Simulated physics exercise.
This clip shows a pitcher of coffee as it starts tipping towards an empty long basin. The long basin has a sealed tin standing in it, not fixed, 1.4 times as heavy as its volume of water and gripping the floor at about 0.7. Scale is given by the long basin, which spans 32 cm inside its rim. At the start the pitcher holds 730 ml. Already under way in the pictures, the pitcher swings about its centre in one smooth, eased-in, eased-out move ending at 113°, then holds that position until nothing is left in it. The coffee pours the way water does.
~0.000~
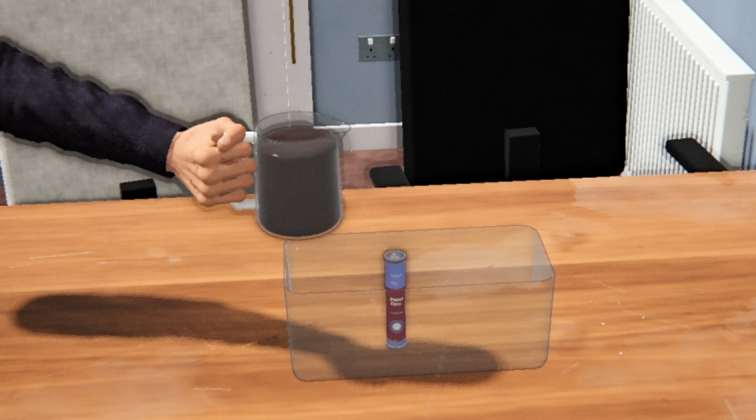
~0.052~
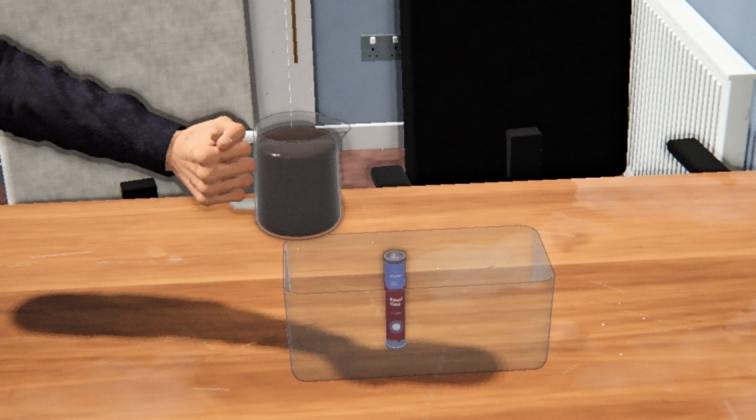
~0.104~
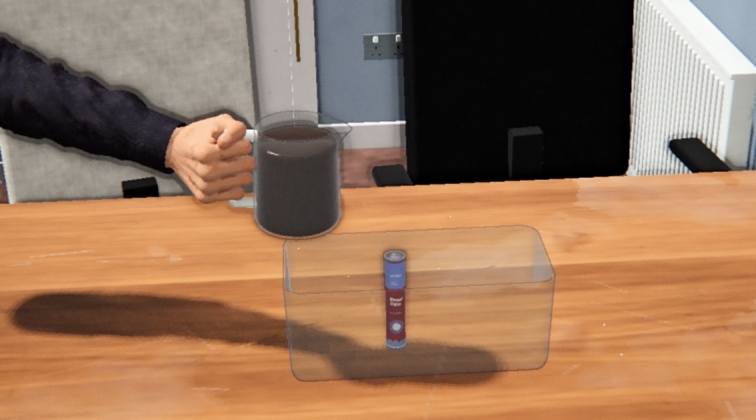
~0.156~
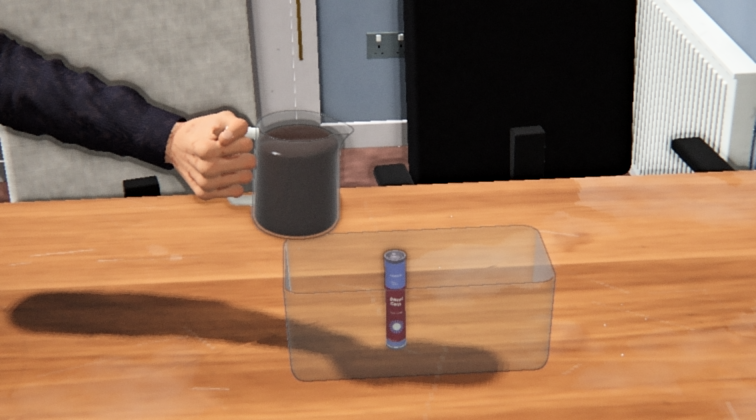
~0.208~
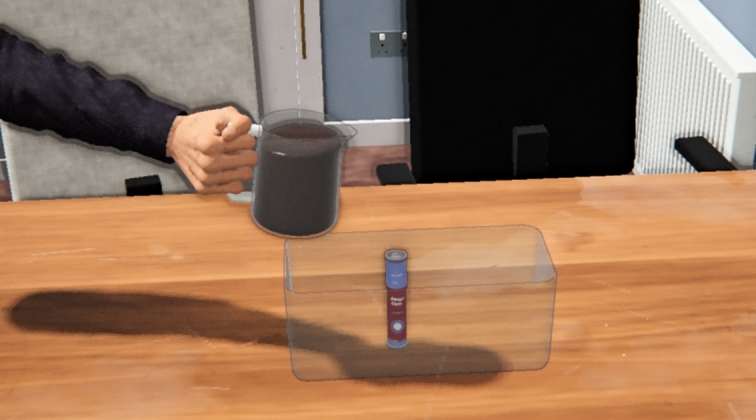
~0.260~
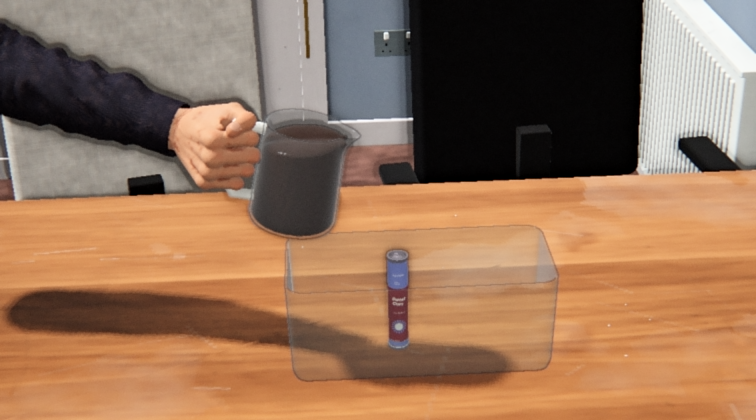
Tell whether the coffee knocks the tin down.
It tips over.
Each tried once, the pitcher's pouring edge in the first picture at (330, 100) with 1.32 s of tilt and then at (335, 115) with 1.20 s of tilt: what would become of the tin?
The tin overturns the first time and overturns the second time.
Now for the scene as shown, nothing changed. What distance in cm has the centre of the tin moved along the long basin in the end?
It finishes around 8.5 cm from where it began.
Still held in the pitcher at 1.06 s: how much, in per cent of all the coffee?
Near 28 in a hundred.
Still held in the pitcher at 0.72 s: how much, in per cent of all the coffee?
84 %.
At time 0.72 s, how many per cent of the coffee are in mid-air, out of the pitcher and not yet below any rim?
12 per cent.
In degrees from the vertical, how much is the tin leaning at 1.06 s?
Tilt: Around 0°.
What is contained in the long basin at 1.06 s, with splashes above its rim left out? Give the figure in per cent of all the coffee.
Some 56 per cent.
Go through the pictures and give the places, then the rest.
Tilt 0°; pouring edge (351, 126); surface from (257, 142) to (337, 138); the long basin's rim runs from (285, 266) to (545, 253); the tin's top is at (395, 260), in the first picture.
Tilt 0°; pouring edge (351, 126); surface from (256, 141) to (337, 138), in the second picture.
Tilt 2°; pouring edge (352, 127); surface from (257, 141) to (337, 138), in the third picture.
Tilt 4°; pouring edge (354, 129); surface from (258, 141) to (339, 139), in the fourth picture.
Tilt 7°; pouring edge (357, 131); surface from (259, 141) to (342, 138), in the fifth picture.
Tilt 11°; pouring edge (361, 135); surface from (262, 143) to (347, 138), in the sixth picture.
Then, 0.72 s in, the tilt is 66° and 83 per cent is still to pour; the tin stands where it began.
Then, 1.06 s in, the tilt is 104° and 28 per cent is still to pour; the tin stands where it began.
Then, 1.41 s in, the tilt is 113° and 1 per cent is still to pour; the tin lies on its side.
Then, 1.80 s in, the tilt is 113° and 0 per cent is still to pour; the tin lies on its side.
Finally, the tin lies on its side.
